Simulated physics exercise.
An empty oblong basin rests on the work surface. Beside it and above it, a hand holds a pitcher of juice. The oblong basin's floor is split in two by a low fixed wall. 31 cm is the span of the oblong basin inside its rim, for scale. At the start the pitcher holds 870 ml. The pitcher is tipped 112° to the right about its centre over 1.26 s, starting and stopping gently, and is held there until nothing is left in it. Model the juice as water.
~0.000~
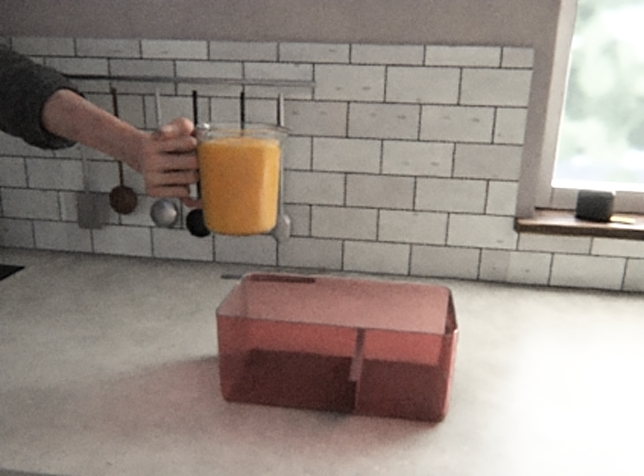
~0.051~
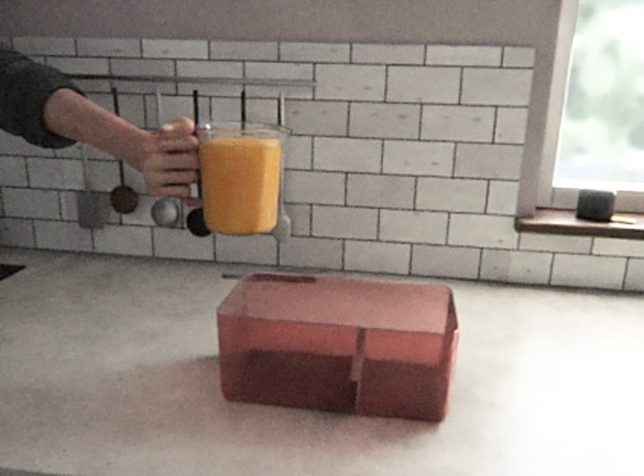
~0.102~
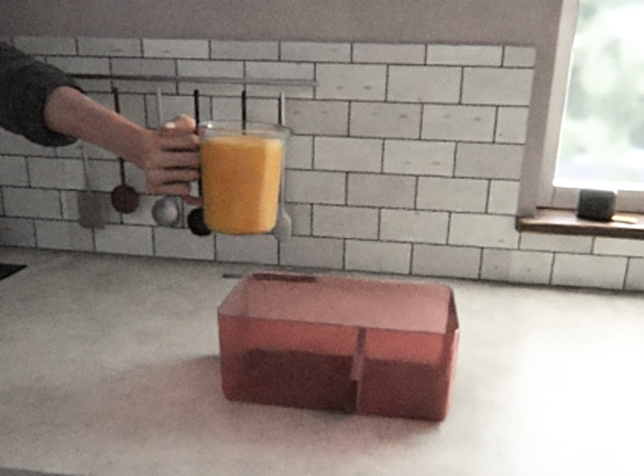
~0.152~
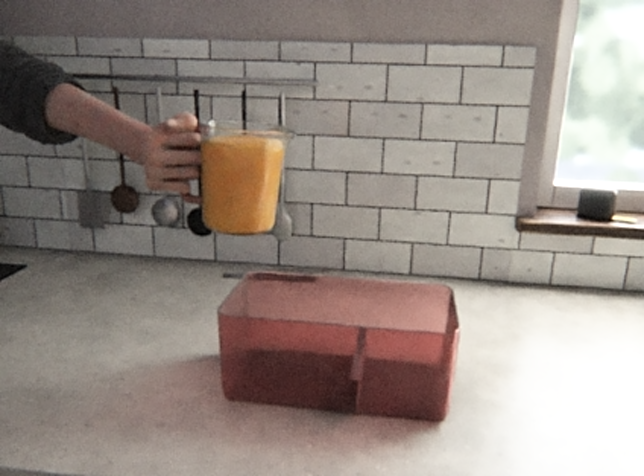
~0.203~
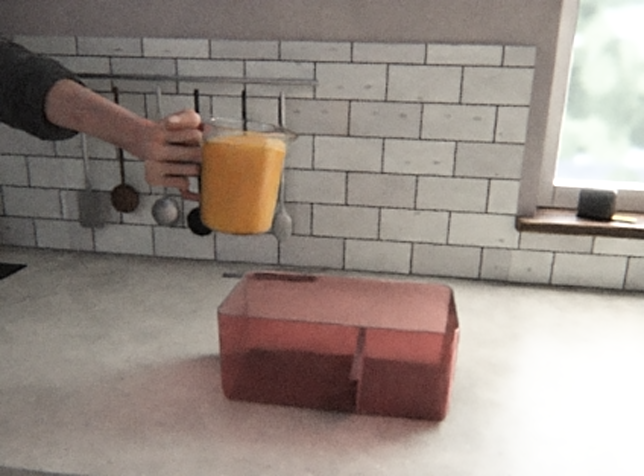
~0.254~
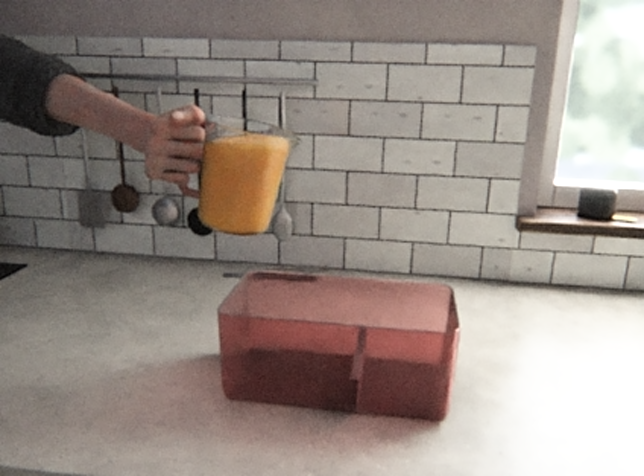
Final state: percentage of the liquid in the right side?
Approximately 35 %.
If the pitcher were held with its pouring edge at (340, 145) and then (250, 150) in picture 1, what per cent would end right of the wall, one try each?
Respectively about 85 and 5 percent.
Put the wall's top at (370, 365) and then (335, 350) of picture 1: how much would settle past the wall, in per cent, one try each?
Result: 25 per cent, then 75 per cent.
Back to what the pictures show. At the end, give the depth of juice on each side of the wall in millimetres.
Final levels - left approx 20 mm, right approx 16 mm.
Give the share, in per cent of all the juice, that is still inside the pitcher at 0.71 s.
At that time about 82 in a hundred parts are still held.
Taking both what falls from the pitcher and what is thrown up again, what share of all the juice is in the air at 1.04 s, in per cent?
Near 22 per cent, I'd say.
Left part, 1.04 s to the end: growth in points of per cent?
That amounts to roughly 38 per cent of the whole.
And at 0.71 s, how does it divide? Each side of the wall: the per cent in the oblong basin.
About 2 left, 2 right.
Then, 0.71 s in, the tilt is 67° and 81 per cent is still to pour, 2 is left of the wall and 2 right of it.
Then, 1.04 s in, the tilt is 104° and 25 per cent is still to pour, 24 is left of the wall and 30 right of it.
Then, 1.38 s in, the tilt is 112° and 0 per cent is still to pour, 61 is left of the wall and 34 right of it.
Then, 1.76 s in, the tilt is 112° and 0 per cent is still to pour, 62 is left of the wall and 35 right of it.
Finally, 62 per cent lies left of the wall, 35 right of it and 3 outside.
